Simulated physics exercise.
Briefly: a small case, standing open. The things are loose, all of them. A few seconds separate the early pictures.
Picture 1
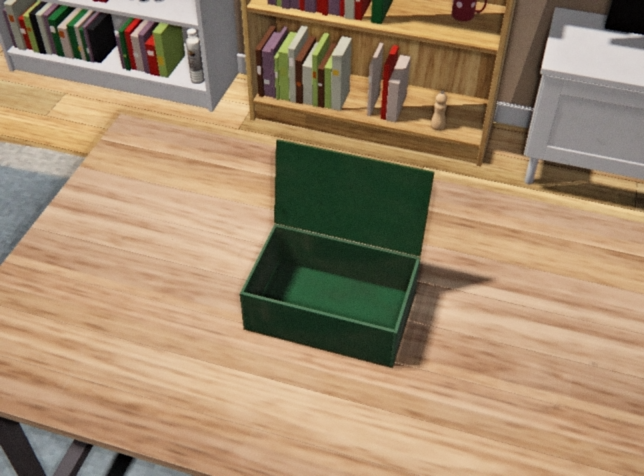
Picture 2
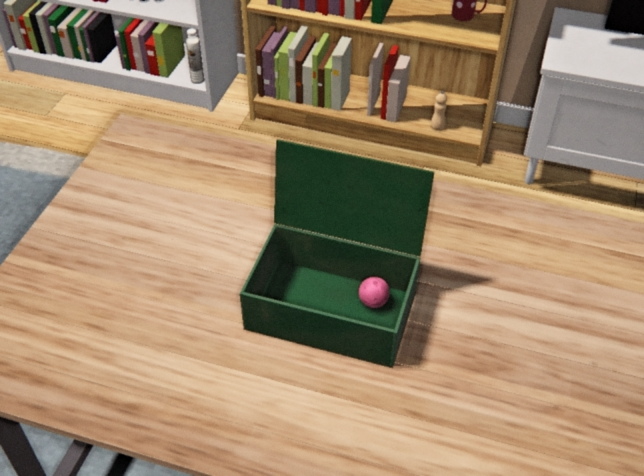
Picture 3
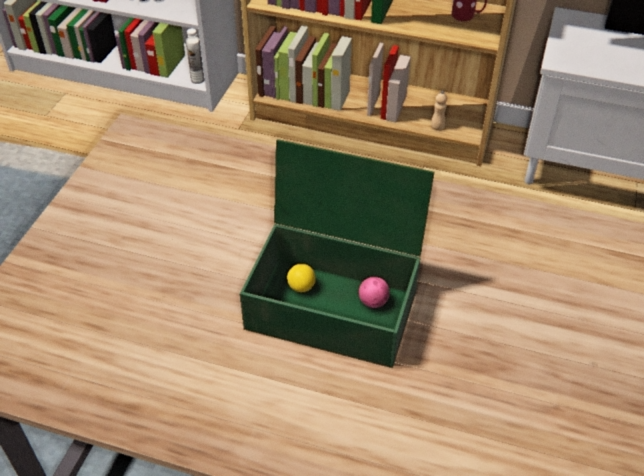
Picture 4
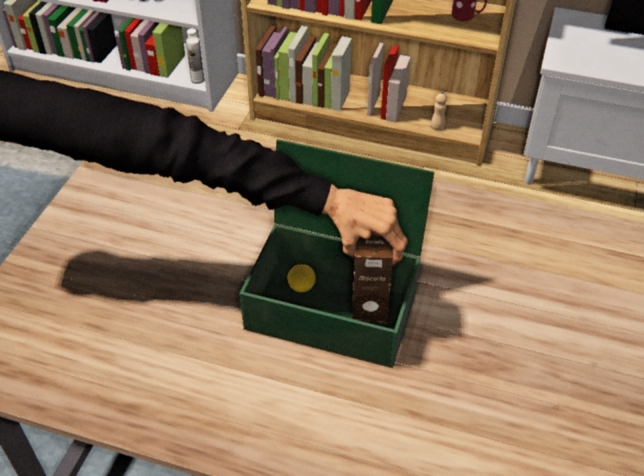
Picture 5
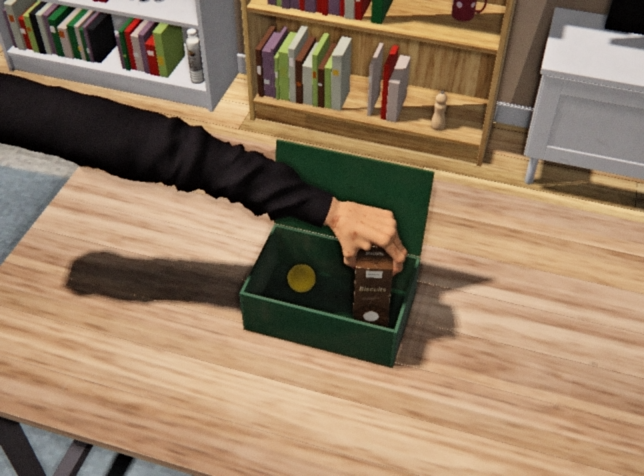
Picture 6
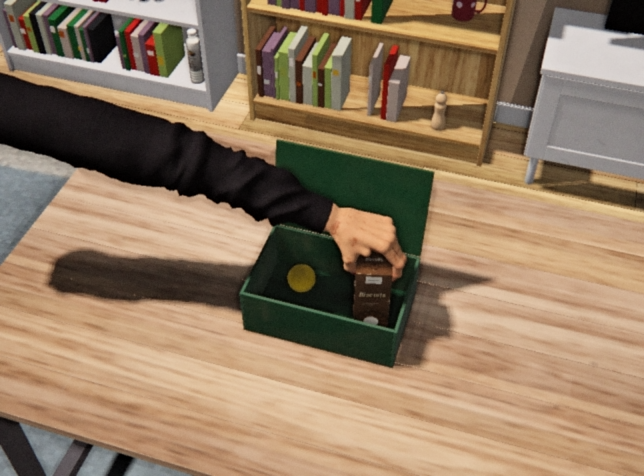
On a wooden table, an open green case sits empty, then holds a pink ball, then also a round yellow object; a dark-sleeved arm reaches in from the left and lowers a brown carton slightly into the right side.
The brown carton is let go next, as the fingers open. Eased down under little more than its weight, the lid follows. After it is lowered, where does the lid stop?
It stops short of closing.
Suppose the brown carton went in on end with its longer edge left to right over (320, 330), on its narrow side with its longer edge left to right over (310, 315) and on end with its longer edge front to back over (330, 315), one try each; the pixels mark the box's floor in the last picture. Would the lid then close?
First try leaves it partly open, second try leaves it shut, third try leaves it partly open.
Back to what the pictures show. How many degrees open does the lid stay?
About 45°.
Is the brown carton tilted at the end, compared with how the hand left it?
The brown carton stays as it was set.
Then, 1.10 s on from there, lid starting down.
Then, 1.40 s on from there, lid 72° above the rim.
Then, 1.70 s on from there, lid 49° above the rim.
In the end, lid 46° above the rim; all 3 unmoved. At the end, from the last picture's camera, brown carton near (372, 297).
